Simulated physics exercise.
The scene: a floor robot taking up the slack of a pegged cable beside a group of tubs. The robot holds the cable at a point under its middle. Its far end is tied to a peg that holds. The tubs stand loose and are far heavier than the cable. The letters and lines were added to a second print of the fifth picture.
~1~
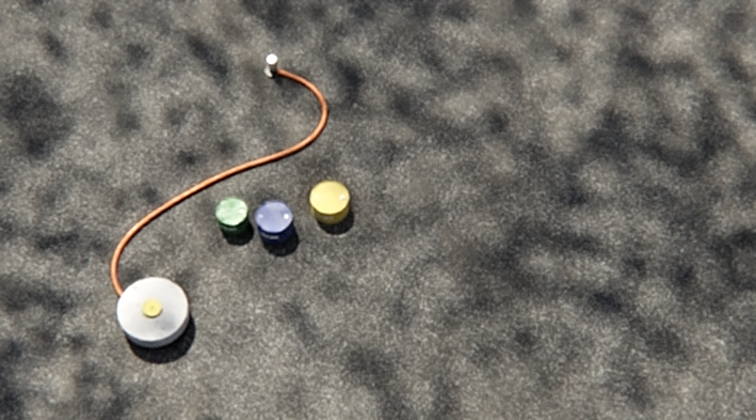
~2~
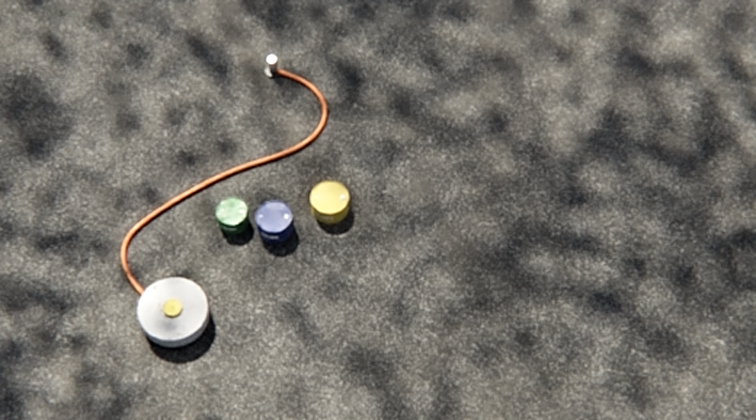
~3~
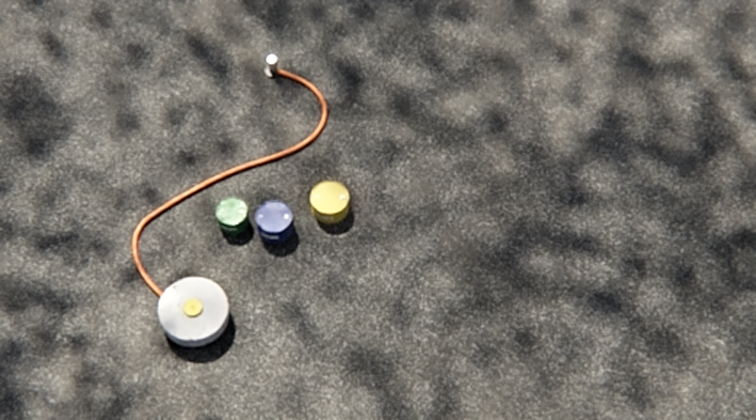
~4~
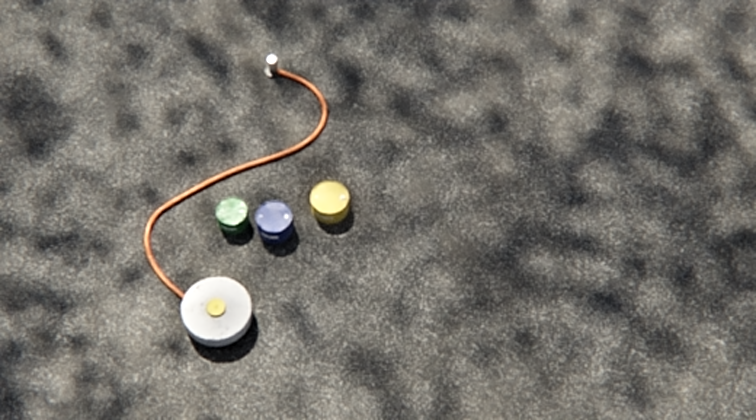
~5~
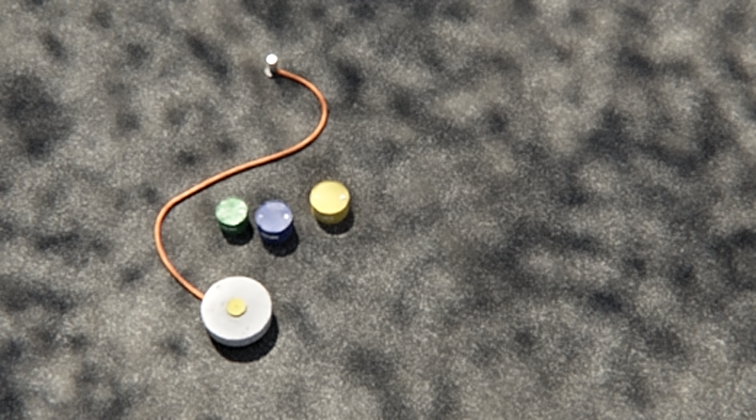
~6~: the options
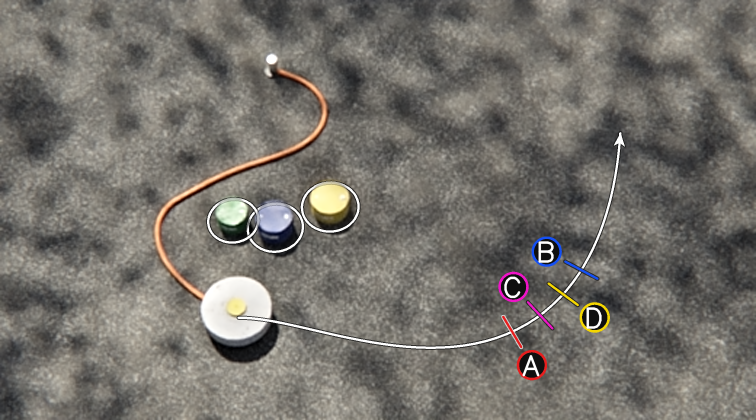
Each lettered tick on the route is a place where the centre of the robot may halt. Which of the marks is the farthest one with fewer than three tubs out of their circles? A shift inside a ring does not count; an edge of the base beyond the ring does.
Up to mark A.
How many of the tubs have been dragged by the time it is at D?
By then, three.
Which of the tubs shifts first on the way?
The green one.
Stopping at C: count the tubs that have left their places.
Three.
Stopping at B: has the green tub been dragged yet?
By then, yes.
On the marked copy, A at (512, 332); B at (581, 270); C at (540, 315); D at (563, 294); the route from (238, 318) via (517, 329) to (620, 133).
Taking A. A third of the way, robot (332, 329).
Two thirds of the way, robot (433, 343).
When it is over, robot (513, 327); blue tub (299, 213); green tub (285, 189); two over the rings.
As for the rest, B has three over the rings; C has three over the rings; D has three over the rings.
